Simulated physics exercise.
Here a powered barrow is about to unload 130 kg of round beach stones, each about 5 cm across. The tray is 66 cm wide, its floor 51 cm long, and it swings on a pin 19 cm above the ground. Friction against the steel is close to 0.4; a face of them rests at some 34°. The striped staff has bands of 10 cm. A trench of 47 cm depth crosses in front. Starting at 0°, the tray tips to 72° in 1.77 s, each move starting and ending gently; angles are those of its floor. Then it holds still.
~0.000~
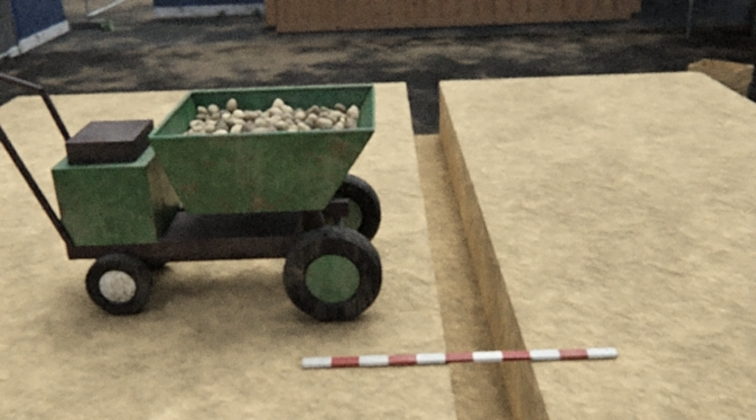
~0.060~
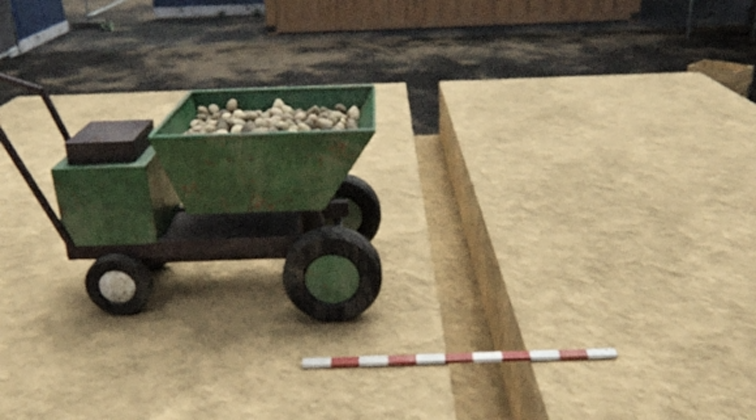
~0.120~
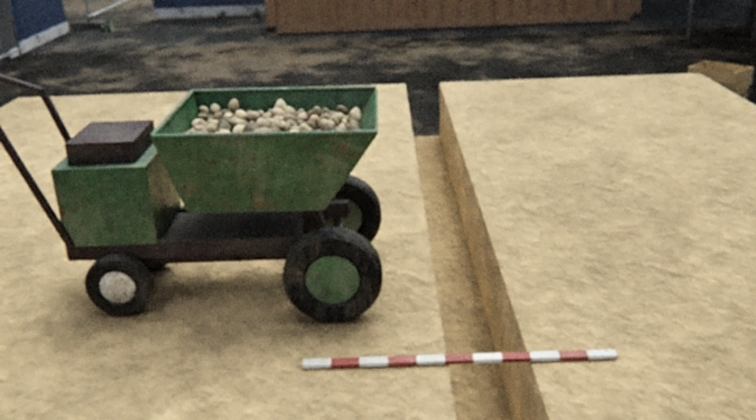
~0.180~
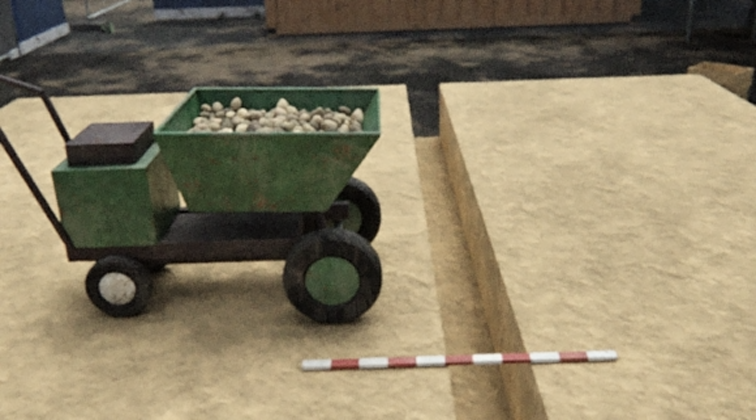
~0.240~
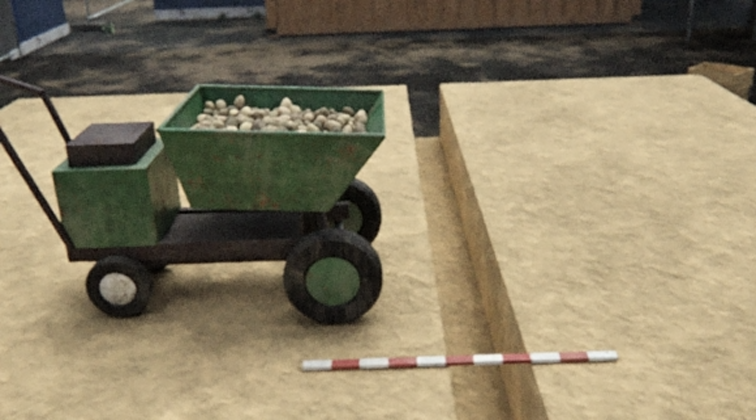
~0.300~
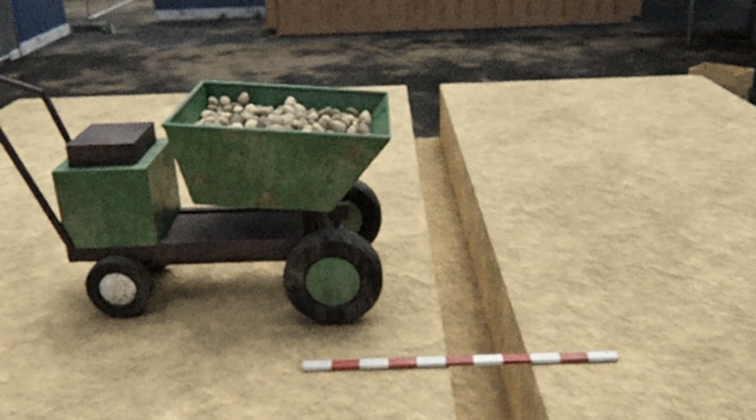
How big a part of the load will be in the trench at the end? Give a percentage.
About 43 per cent.
After 1.3 s the floor is at 61°; 98 % in the tray, 2 % in the trench; the foremost stones are at (505, 223).
After 1.9 s the floor is at 72°; 51 % in the tray, 7 % in the trench, 42 % past the trench; the foremost stones are at (645, 275).
After 2.2 s the floor is at 72°; 25 % in the tray, 16 % in the trench, 59 % past the trench; the foremost stones are at (730, 287).
After 4.2 s the floor is at 72°; 0 % in the tray, 43 % in the trench, 57 % past the trench; the foremost stones are past the picture's edge.
